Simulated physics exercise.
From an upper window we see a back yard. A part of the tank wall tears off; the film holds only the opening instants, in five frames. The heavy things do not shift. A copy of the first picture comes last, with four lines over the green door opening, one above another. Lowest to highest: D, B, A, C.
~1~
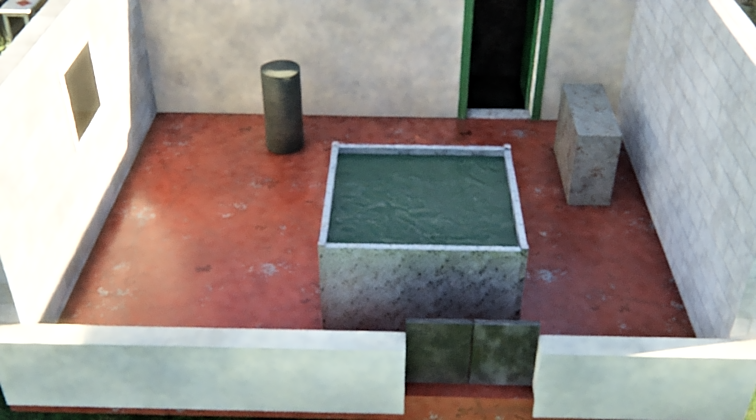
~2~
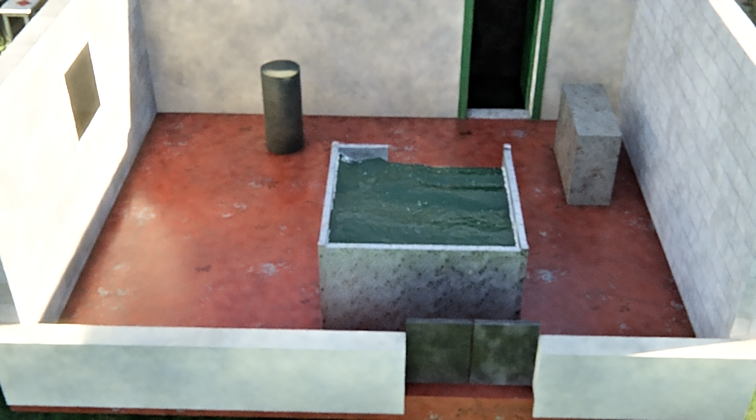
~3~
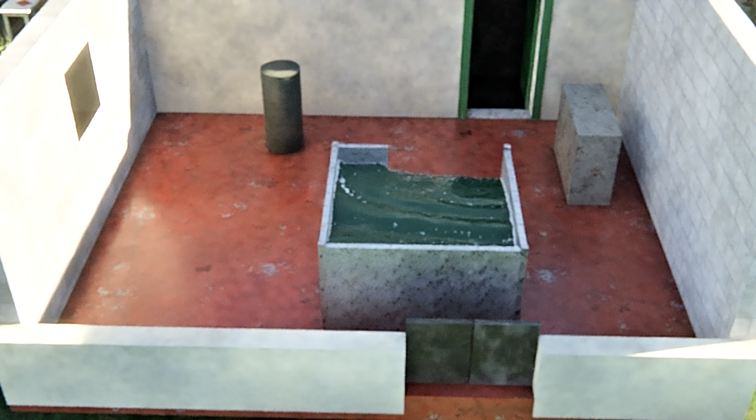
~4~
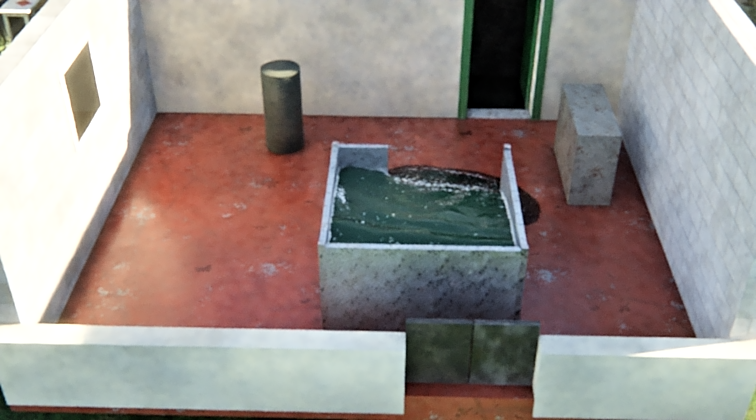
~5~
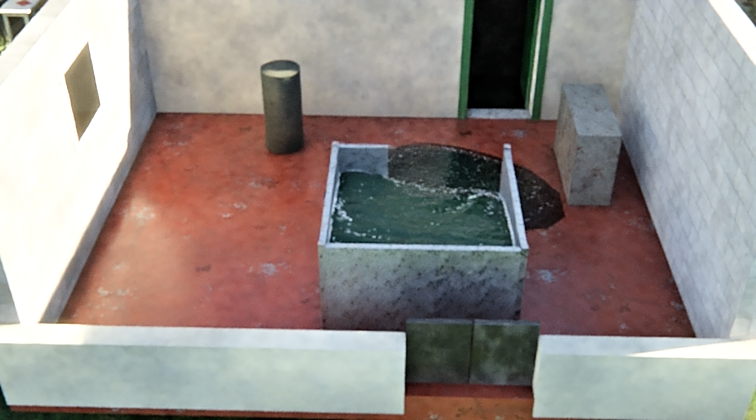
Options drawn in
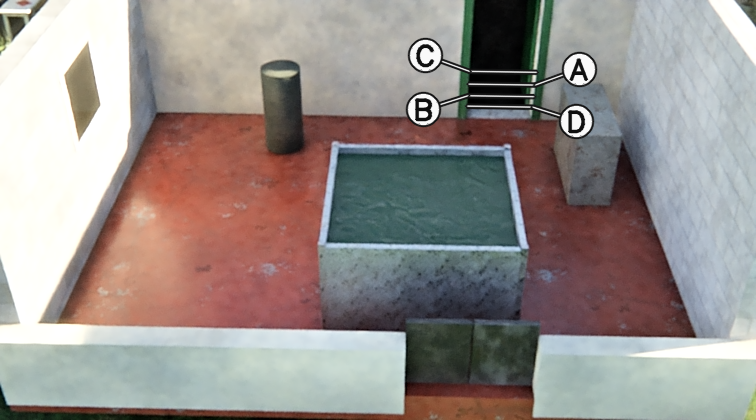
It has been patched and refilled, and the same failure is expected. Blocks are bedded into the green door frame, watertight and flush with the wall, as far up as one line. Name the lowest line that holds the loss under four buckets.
A.
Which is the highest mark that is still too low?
B.
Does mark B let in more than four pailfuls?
Yes, it does.
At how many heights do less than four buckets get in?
Two of them.
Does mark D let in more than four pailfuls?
Yes, it does.
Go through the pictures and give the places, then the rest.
In the first frame, water in the tank at rest, its middle at (422, 199); foot of the green doorway at (498, 119); shut gate at (472, 330).
In the second frame, water covers 1 % of the ground, its front hidden from here.
In the third frame, water covers 4 % of the ground, its front hidden from here.
In the fourth frame, water covers 8 % of the ground, its front hidden from here.
In the fifth frame, front seen at (420, 146), 14 % of the ground wet.
On the marked copy, A at (501, 84); B at (500, 96); C at (503, 71); D at (499, 106); from the bottom up D, B, A, C.
Choosing A, a splash gets over, under a bucket.
Choosing B, about 8 bucketfuls get in.
Choosing C, nothing gets over.
Choosing D, dozens of bucketfuls pour in.
